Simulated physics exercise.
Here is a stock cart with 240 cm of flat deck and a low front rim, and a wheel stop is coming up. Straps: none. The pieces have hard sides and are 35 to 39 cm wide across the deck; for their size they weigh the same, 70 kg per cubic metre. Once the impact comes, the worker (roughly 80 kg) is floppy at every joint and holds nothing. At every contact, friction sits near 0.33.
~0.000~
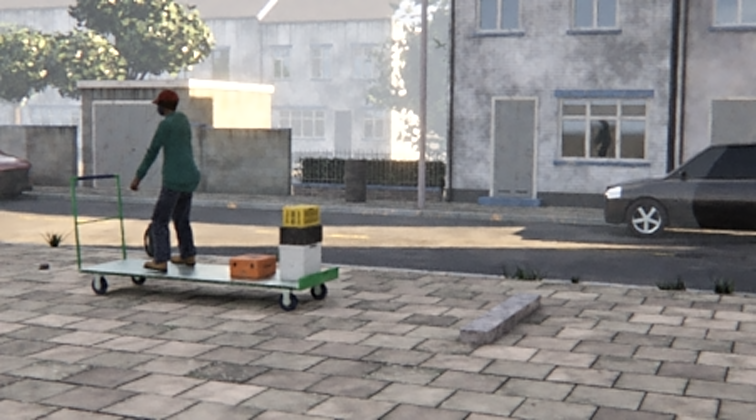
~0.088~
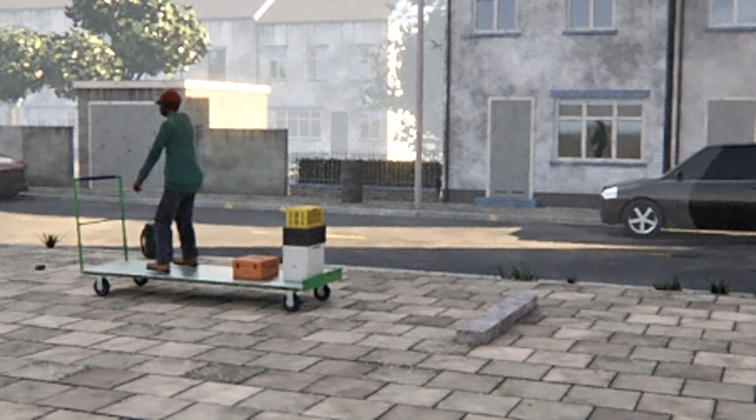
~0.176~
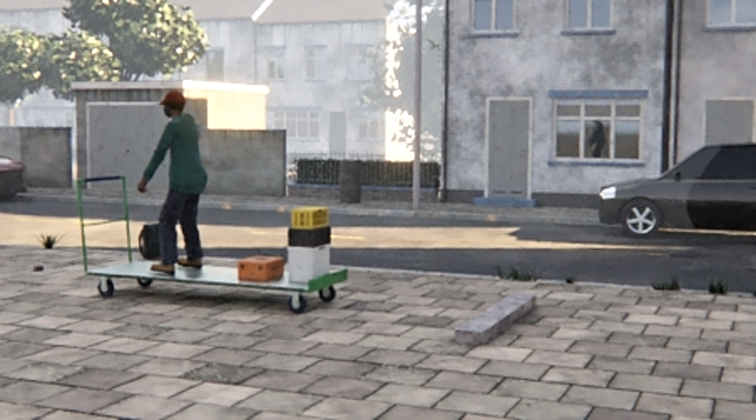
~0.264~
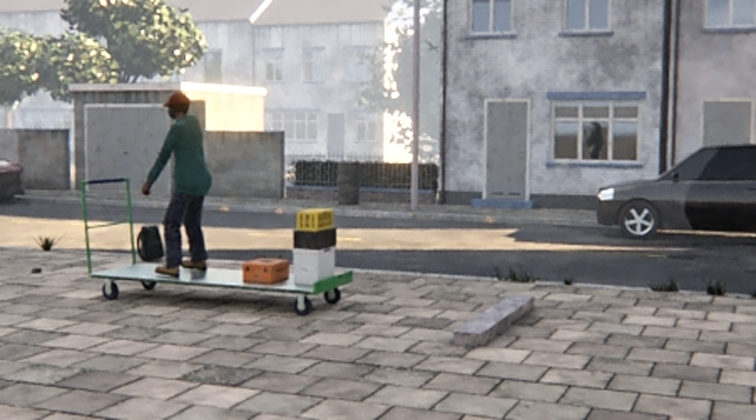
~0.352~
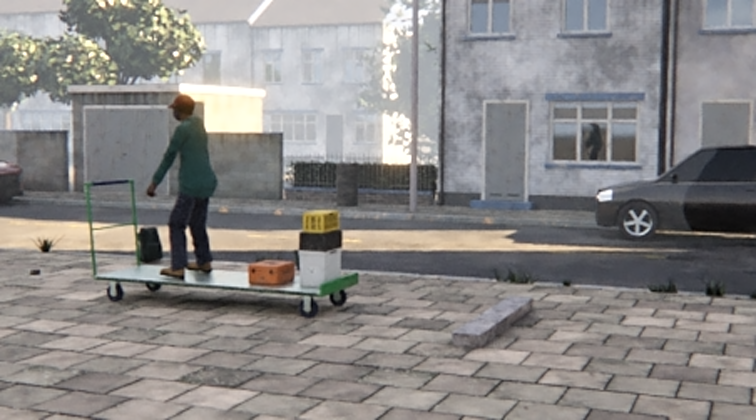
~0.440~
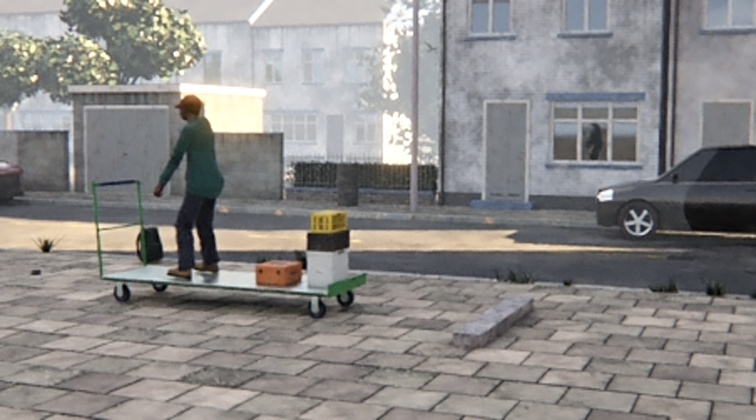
A flat green-edged cart rolled slowly to the right across the paving, carrying a standing worker in a green top and red cap, with an orange box and a stack of crates near its front.
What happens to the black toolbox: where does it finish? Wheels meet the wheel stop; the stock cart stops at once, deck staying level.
It finishes on the deck.
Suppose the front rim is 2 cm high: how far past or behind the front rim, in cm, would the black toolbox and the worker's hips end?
Both stay back - black 10 cm behind, hips 90 cm behind.
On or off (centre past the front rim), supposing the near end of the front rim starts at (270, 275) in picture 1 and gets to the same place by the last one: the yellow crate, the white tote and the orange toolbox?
Well, yellow is lost, white remains, and orange remains.
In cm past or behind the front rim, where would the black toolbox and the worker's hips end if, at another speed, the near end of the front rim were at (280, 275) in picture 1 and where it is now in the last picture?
Black: 40 cm past; hips: 90 cm behind.
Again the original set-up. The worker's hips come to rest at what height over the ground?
They end up some 40 cm off the ground.
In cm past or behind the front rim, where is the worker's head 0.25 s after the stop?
Position: Approx. 150 cm behind the front rim.
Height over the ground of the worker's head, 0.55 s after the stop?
At that moment it's around 80 cm off the ground.
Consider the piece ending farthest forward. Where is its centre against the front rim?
10 cm behind.
The wheels strike at 2.12 s.
After 2.67 s the black toolbox is 10 cm behind the rim, tilted 0°, near (484, 248) in the last picture's view.
After 3.12 s the black toolbox is 10 cm behind the rim, tilted 0°, near (484, 248) in the last picture's view.
Final state at 3.7 s, nothing is past the rim; behind it, white tote, orange toolbox, yellow crate, black toolbox and the worker's hips.
